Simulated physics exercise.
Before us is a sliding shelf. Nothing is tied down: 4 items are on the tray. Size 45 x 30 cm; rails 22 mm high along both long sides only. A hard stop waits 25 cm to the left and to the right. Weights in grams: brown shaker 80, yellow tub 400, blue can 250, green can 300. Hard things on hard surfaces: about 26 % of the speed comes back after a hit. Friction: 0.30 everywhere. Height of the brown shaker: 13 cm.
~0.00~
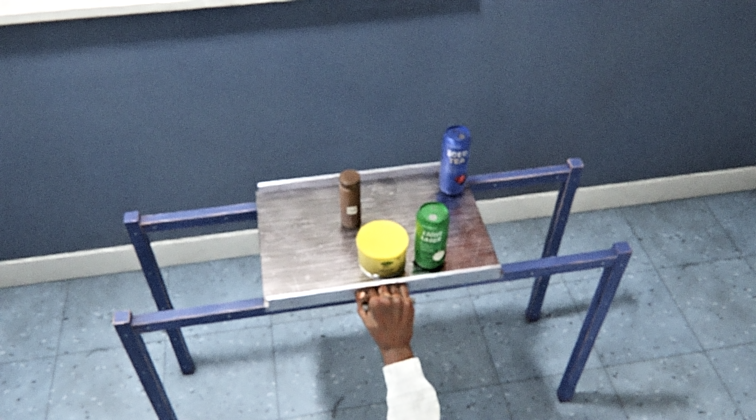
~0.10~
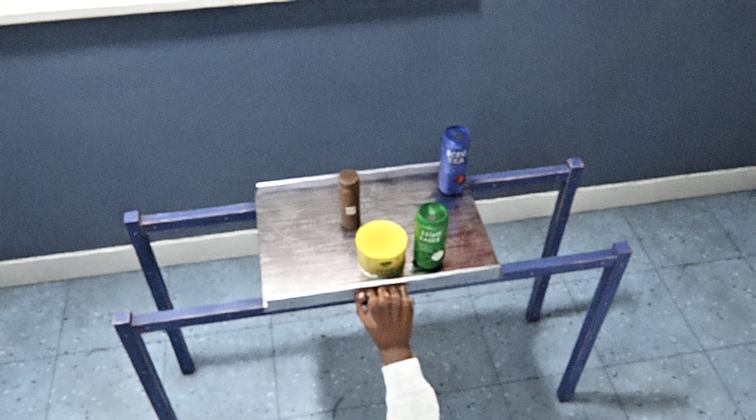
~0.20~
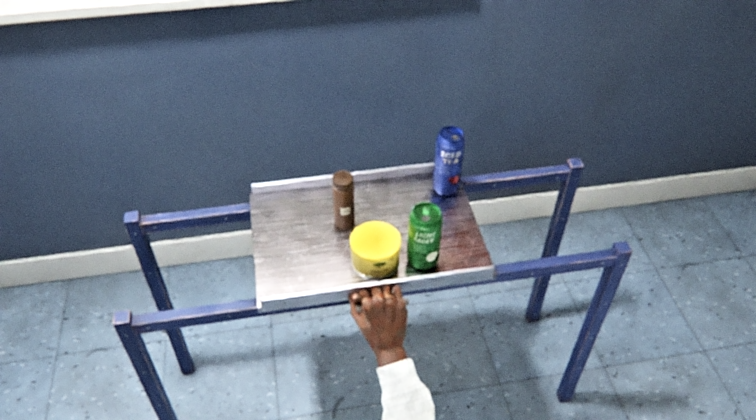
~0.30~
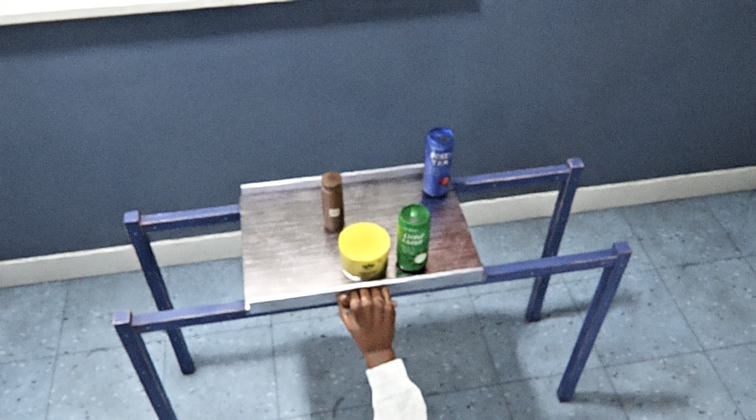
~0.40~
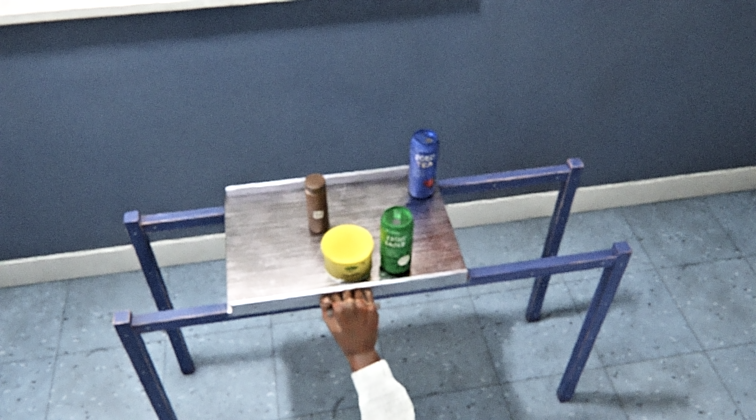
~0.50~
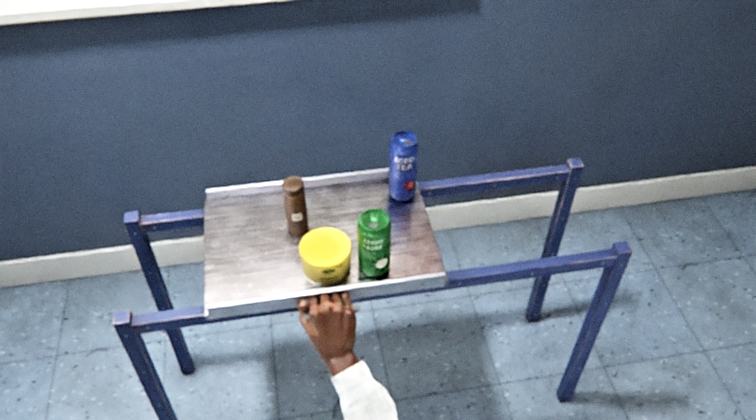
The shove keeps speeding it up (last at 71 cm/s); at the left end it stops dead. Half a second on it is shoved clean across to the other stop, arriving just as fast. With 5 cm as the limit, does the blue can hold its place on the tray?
The blue can keeps its place.
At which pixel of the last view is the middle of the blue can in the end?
At about (566, 148).
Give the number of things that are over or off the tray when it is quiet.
That comes to 0.
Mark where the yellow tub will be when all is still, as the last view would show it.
Near (505, 233).
By 0.90 s, tray has slid 25 cm left; blue can 7 cm from its spot near (303, 179); brown shaker 7 cm from its spot; green can 7 cm from its spot.
By 2.70 s, tray has slid 25 cm right; blue can 4 cm from its spot near (549, 150); brown shaker 4 cm from its spot; green can 4 cm from its spot.
When it is over (3.2 s), all 4 within 5 cm of the start. End places, in pixels of the last picture, blue can near (566, 148).
